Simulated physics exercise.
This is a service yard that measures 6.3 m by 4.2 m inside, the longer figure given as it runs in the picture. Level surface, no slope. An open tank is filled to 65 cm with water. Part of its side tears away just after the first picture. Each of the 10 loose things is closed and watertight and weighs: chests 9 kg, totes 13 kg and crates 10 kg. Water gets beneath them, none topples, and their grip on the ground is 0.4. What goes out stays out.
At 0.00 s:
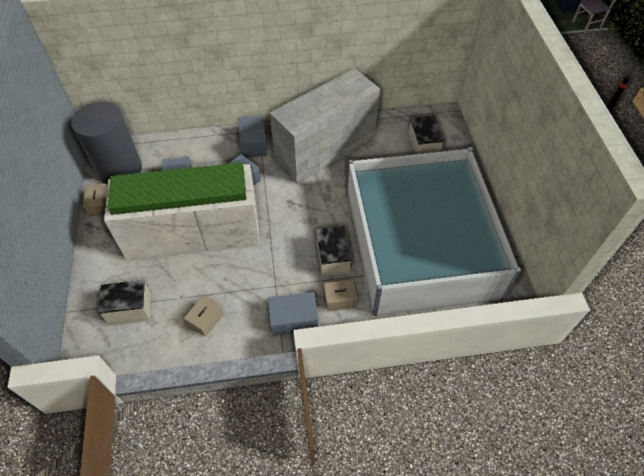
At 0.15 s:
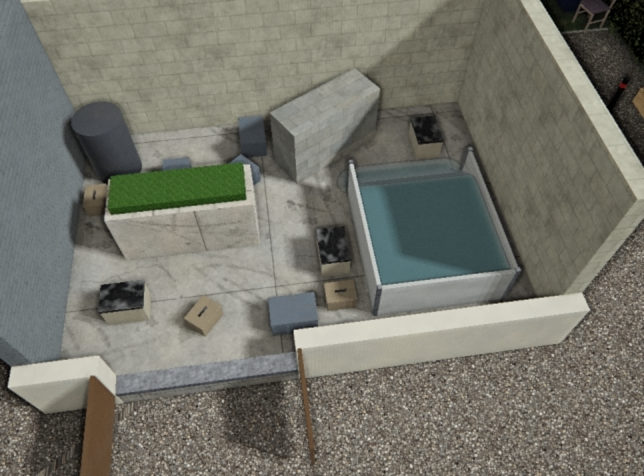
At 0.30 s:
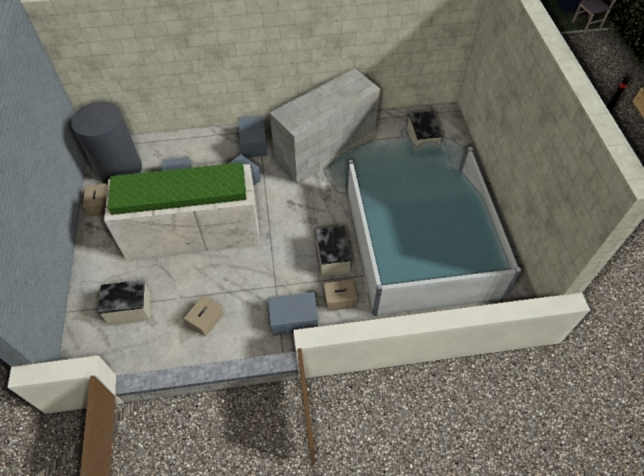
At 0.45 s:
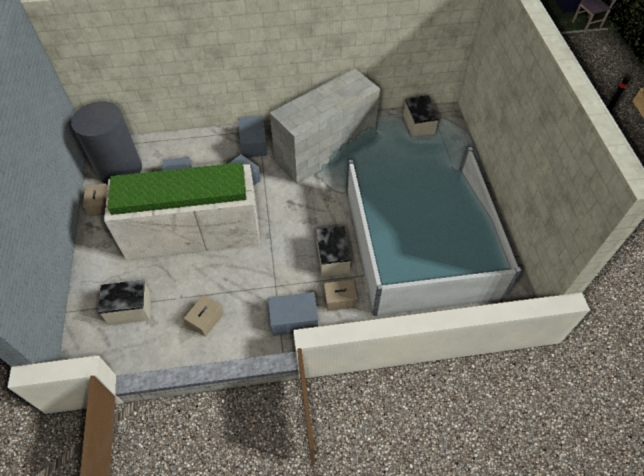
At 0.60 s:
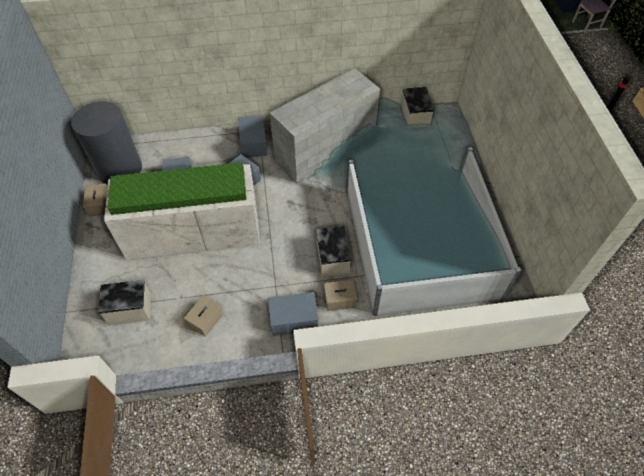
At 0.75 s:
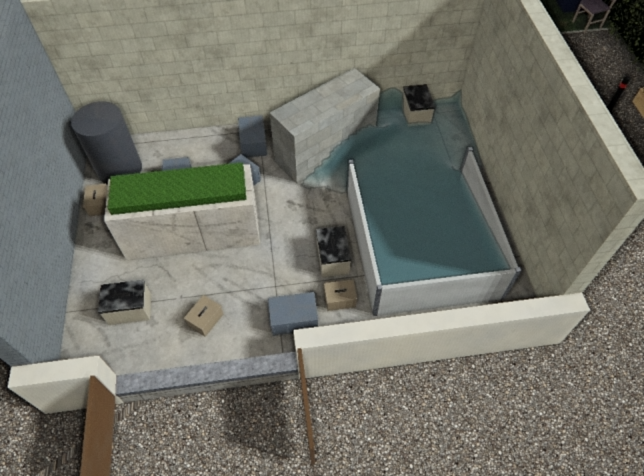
Water pours from the tank's open back side and pushes a small box toward the wall.
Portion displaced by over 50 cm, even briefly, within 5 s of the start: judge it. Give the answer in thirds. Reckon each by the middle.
One to two thirds.
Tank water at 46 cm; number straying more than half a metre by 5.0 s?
Count: 3.
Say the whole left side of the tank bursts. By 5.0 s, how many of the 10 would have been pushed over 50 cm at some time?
In that case 9 of them.
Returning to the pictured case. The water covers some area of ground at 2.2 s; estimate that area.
Some 14 m2 of it.
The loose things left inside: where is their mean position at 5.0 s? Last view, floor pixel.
They're centred close to (221, 230).
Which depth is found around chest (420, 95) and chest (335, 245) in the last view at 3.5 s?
Depth approx. 23 cm / 3 cm.
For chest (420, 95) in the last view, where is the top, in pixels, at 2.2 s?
(468, 113), roughly.
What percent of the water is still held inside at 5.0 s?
Roughly 94 percent.
After 1.1 s 1 of 10 are over 50 cm from their spots; 1 afloat.
After 2.2 s 1 of 10 are over 50 cm from their spots; 1 afloat.
After 3.5 s 3 of 10 are over 50 cm from their spots; 3 afloat.
After 5.0 s 5 of 10 are over 50 cm from their spots, and 5 have been at some point; 5 afloat.
